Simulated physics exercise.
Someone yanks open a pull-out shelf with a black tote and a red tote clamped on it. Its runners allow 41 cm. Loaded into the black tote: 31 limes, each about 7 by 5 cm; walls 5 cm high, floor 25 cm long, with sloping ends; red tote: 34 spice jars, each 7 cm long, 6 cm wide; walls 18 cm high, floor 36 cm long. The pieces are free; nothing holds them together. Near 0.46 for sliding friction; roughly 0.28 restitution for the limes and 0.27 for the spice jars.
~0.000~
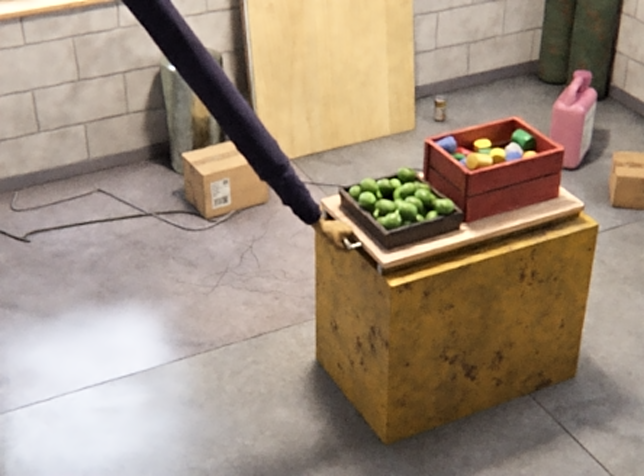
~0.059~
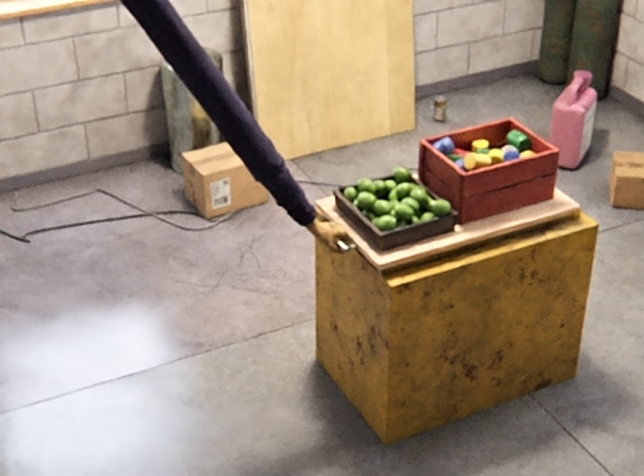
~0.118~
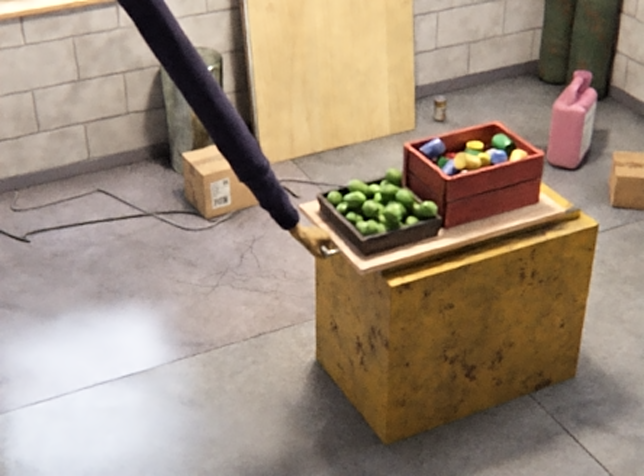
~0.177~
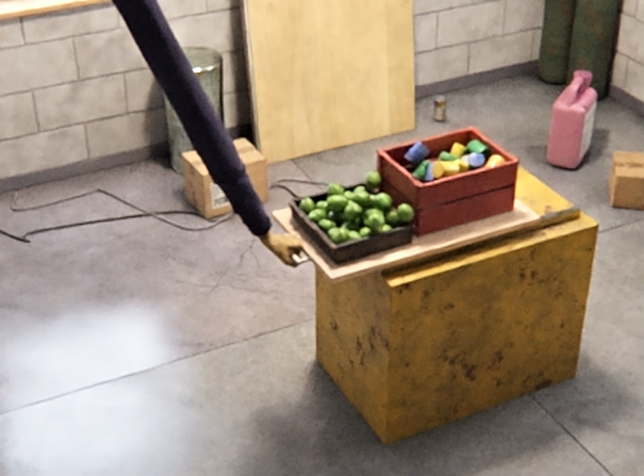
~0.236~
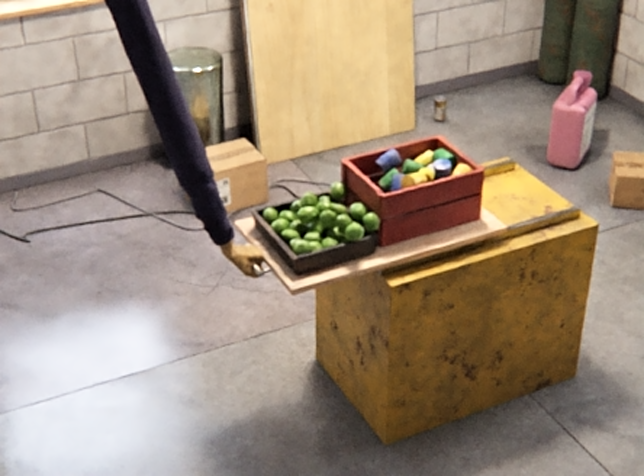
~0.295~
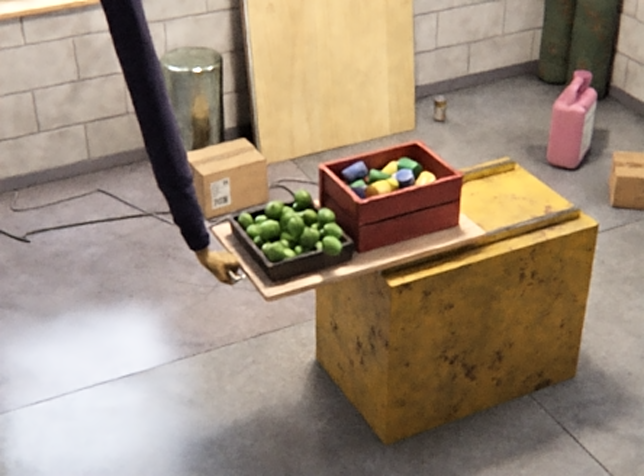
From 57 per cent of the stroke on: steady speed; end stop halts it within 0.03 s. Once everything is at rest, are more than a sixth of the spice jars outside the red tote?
No.
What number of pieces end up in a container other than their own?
I'd say close to 0.
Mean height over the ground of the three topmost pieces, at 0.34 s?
94 cm.
After 0.34 s, 2 of 31 out of the black tote and 0 of 34 out of the red tote.
After 0.46 s, 8 of 31 out of the black tote and 0 of 34 out of the red tote.
After 0.68 s, 10 of 31 out of the black tote and 1 of 34 out of the red tote.
Final count (at 1.11 s), 10 of 31 out of the black tote and 1 of 34 out of the red tote. Asked share, 1 of 34, 3 per cent.
